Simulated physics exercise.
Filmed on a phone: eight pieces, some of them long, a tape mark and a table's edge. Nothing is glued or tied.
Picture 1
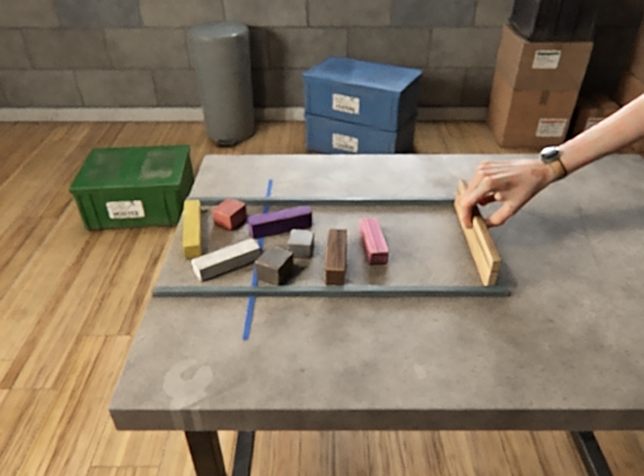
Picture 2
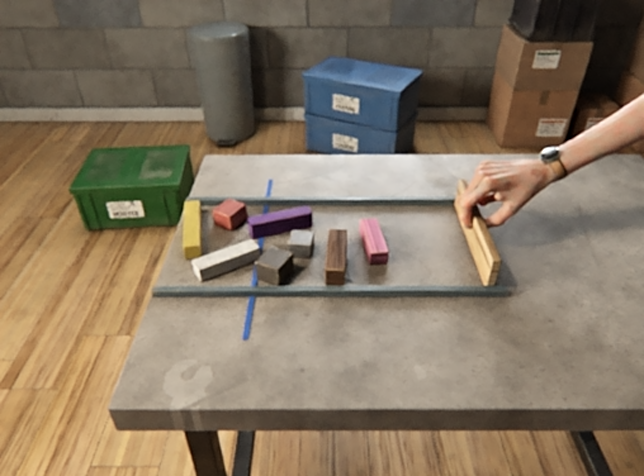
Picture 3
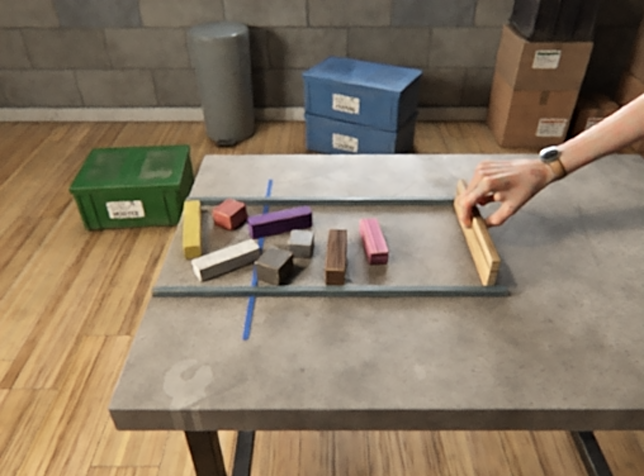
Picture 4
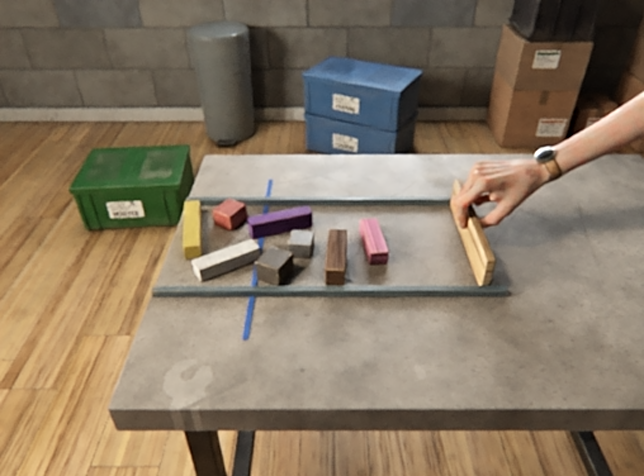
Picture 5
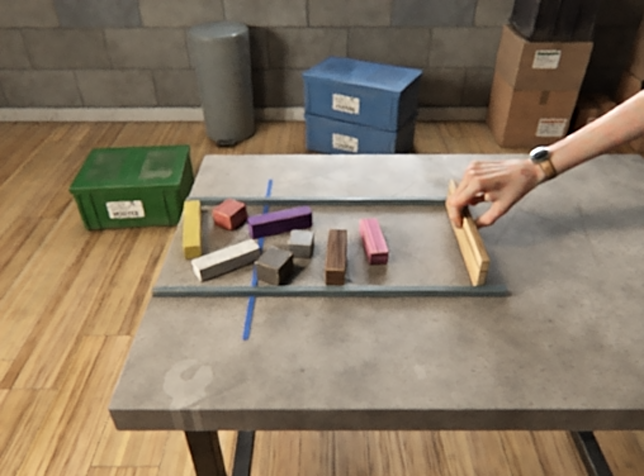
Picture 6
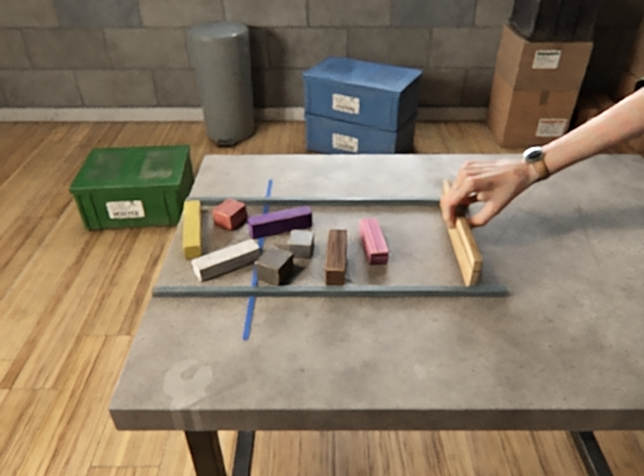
The clip opens on a gray table where colored blocks and sticks lie between two rails, some near a strip of blue tape, while a hand holds an upright wooden board at the right. The hand then slides the board slightly left, and the pieces stay still.
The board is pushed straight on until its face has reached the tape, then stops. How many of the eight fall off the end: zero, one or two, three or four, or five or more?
In the end the number that fall off is zero.
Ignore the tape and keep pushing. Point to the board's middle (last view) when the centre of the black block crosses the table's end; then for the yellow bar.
Near (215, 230) and (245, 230).
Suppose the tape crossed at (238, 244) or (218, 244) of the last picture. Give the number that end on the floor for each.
The counts: 2 and 3.
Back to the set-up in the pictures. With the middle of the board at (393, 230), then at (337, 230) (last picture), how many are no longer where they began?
The counts are 0 and 3.
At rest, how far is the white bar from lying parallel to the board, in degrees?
Roughly 40° out of line.
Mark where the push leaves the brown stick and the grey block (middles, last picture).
The brown stick stops around (229, 255); the grey block around (213, 239).
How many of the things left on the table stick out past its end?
It comes to 1.
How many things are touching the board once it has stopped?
2 of them.
A little later, none off yet; yellow bar at rest near (193, 228); red block at rest near (230, 214); white bar at rest near (227, 260).
When it is over, the number that fall off is zero.
